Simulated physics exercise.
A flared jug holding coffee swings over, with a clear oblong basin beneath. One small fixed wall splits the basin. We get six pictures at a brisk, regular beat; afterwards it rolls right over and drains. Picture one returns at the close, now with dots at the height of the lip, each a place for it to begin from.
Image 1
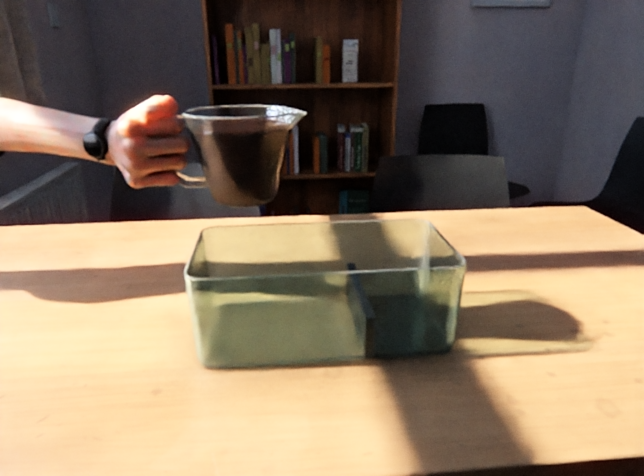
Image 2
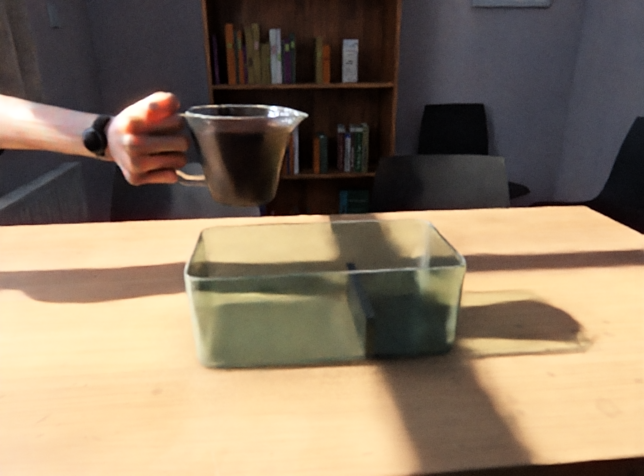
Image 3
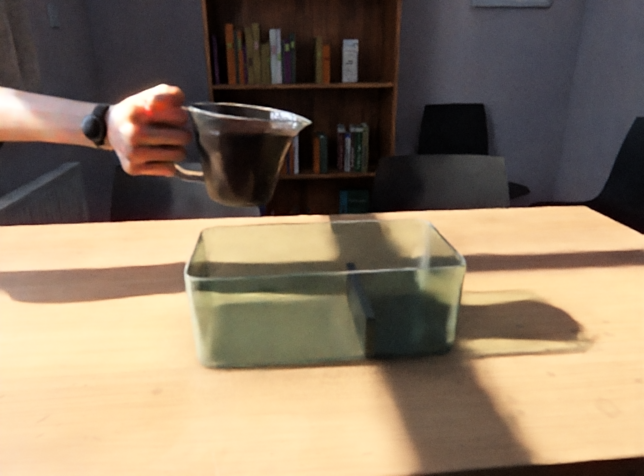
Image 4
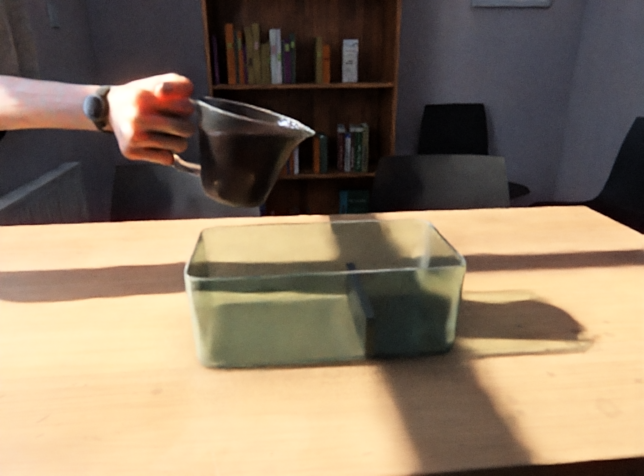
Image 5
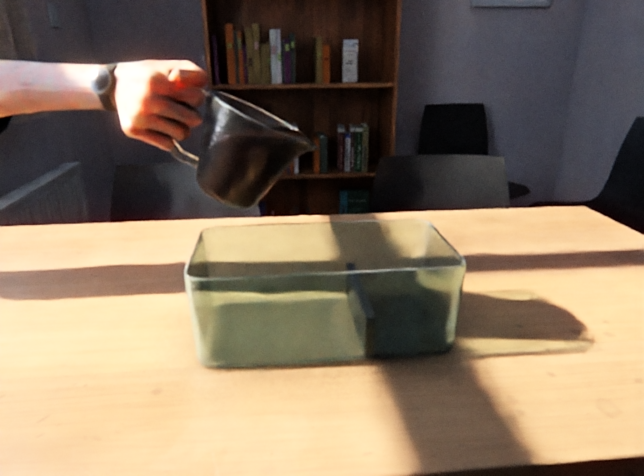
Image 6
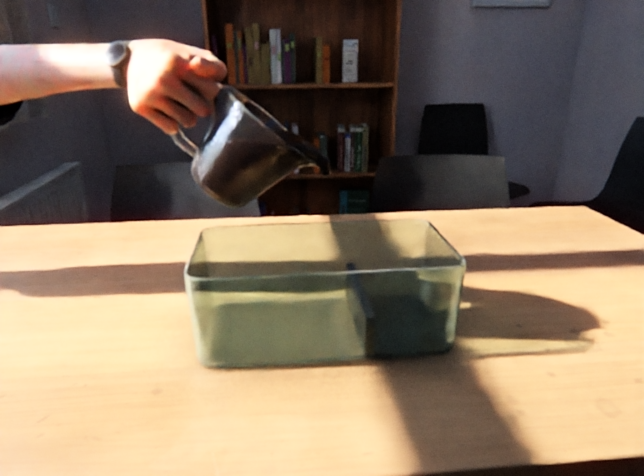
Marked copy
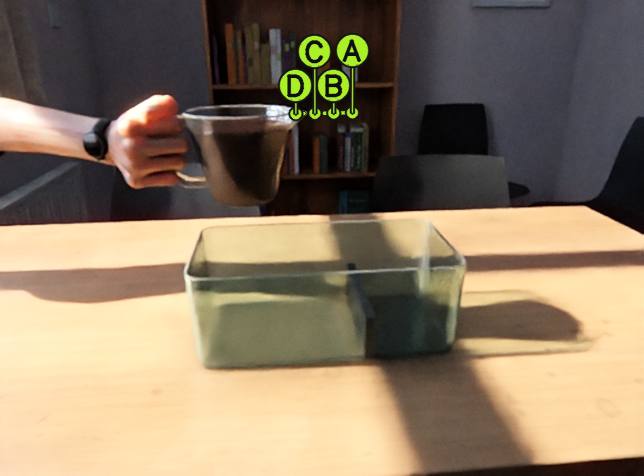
A hand held a clear jug of coffee upright above an oblong basin on a sunlit table, then gradually tilted it to the right until coffee began to come over its lip.
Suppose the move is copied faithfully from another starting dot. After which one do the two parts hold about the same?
Use dot B.
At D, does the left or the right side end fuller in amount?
The left side.
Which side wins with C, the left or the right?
The left one.
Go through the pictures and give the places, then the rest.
In the first picture, upright, lip at (305, 113); basin from (198, 363) to (453, 348); top of the wall at (359, 287); nothing has left yet.
In the second picture, upright, lip at (306, 115); nothing has left yet.
In the third picture, tipped about 7°, lip at (310, 122); nothing has left yet.
In the fourth picture, tipped about 16°, lip at (314, 133); nothing has left yet.
In the fifth picture, tipped about 28°, lip at (317, 147); nothing has left yet.
In the sixth picture, tipped about 41°, lip at (317, 164); coffee is over the lip, down to (325, 171).
On the marked copy, A at (352, 112); B at (333, 113); C at (314, 113); D at (295, 113).
Choosing A, about 22 % ends left of the wall and 77 % right of it.
Choosing B, about 47 % ends left of the wall and 51 % right of it.
Choosing C, about 69 % ends left of the wall and 29 % right of it.
Choosing D, about 87 % ends left of the wall and 10 % right of it.
